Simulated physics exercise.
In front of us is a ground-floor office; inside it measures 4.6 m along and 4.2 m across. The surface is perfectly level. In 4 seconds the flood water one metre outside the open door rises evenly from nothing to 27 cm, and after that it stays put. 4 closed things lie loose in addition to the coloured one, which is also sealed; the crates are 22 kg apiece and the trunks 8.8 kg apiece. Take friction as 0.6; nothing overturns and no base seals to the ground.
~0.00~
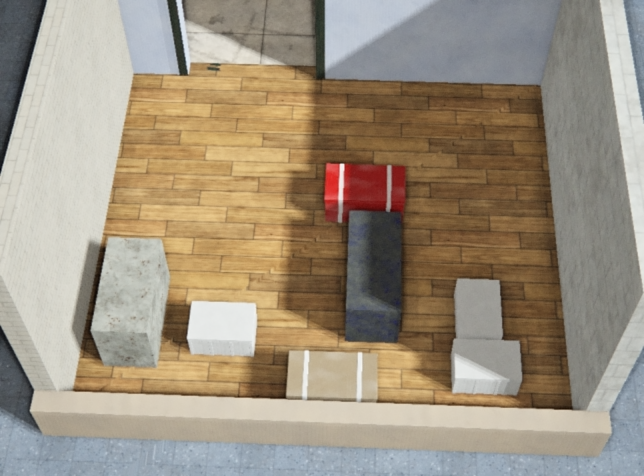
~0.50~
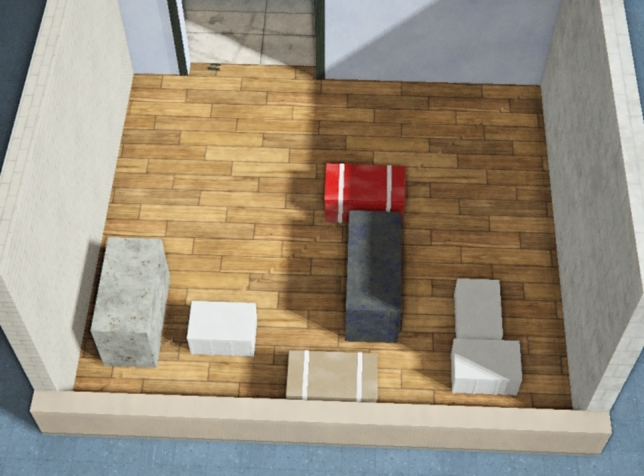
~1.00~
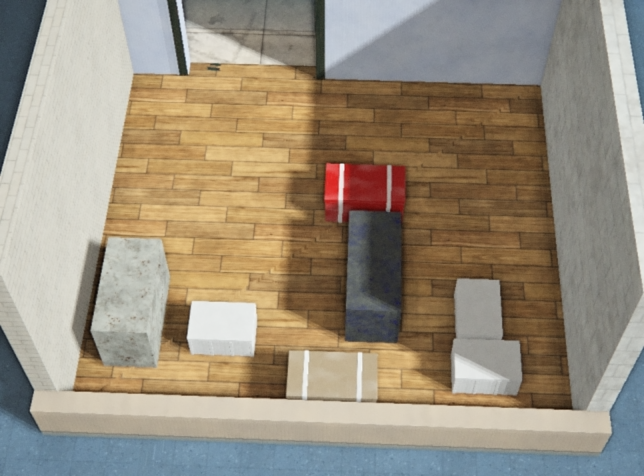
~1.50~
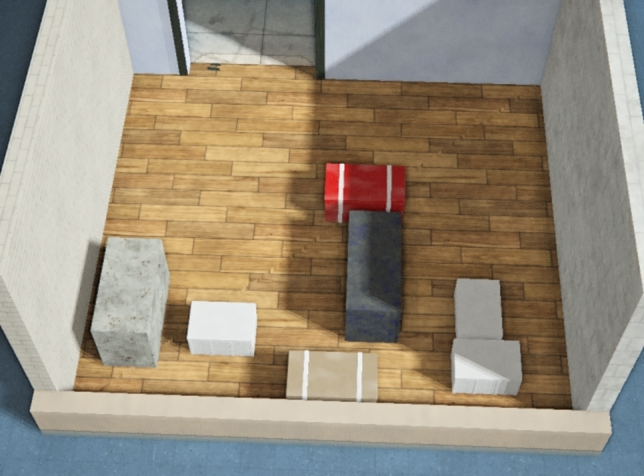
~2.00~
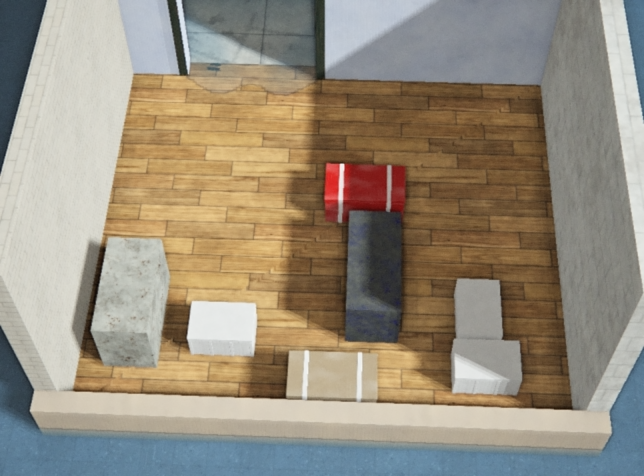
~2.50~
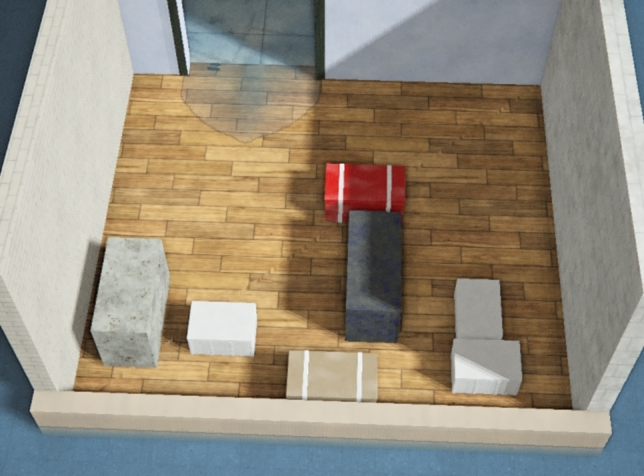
Water showed up in the doorway at the back of the room and spread a short way onto the wooden floor, while the red trunk and the other boxes and blocks stayed still.
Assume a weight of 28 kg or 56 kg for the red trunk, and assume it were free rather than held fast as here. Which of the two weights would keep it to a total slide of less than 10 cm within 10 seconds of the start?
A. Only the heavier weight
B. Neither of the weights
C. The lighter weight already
The answer is A.
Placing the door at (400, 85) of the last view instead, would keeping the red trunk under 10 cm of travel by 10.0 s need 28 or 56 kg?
There both choices fail.
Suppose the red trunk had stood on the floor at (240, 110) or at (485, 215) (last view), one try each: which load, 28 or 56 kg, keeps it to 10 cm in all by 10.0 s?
In that order: No load works; just the heavier works.
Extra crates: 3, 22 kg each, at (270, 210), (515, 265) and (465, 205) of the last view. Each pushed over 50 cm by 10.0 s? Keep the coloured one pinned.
Taking them in order, the first is beyond the line, the second inside the line and the third inside the line.
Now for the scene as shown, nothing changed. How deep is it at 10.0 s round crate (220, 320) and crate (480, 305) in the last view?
Some 19 cm at the first, some 7 cm at the second.
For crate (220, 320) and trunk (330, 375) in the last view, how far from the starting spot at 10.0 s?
Shifts: 120 cm / 100 cm.
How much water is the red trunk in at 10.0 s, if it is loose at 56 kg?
Around 13 cm.
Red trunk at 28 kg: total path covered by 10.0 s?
Roughly 60 cm.
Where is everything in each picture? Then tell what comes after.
The red trunk at (365, 182), on the bottom; water covers 0.0 m2; 0 of 5 have shifted, in the first frame.
The red trunk at (365, 182) rests on the ground; water covers 0.0 m2; 0 of 5 have shifted, in the second frame.
The red trunk at (365, 182) rests on the ground; 0.0 m2 under water; 0 of 5 have shifted, in the third frame.
The red trunk at (365, 182), on the bottom; 0.0 m2 under water; 0 of 5 have shifted, in the fourth frame.
The red trunk at (365, 182) rests on the ground; 0.2 m2 under water; 0 of 5 have shifted, in the fifth frame.
The red trunk at (365, 182) rests on the ground; water covers 1.0 m2; 0 of 5 have shifted, in the sixth frame.
After 3.5 s the red trunk would be 0 cm from its start with 28 kg and 0 cm from its start with 56 kg; 0 cm of water round it then.
After 4.5 s the red trunk would be 0 cm from its start with 28 kg and 0 cm from its start with 56 kg; 5 cm of water round it then.
After 7.0 s the red trunk would be 26 cm from its start with 28 kg and 0 cm from its start with 56 kg; 6 cm of water round it then.
After 10.0 s the red trunk would be 48 cm from its start with 28 kg and 0 cm from its start with 56 kg; 13 cm of water round it then.
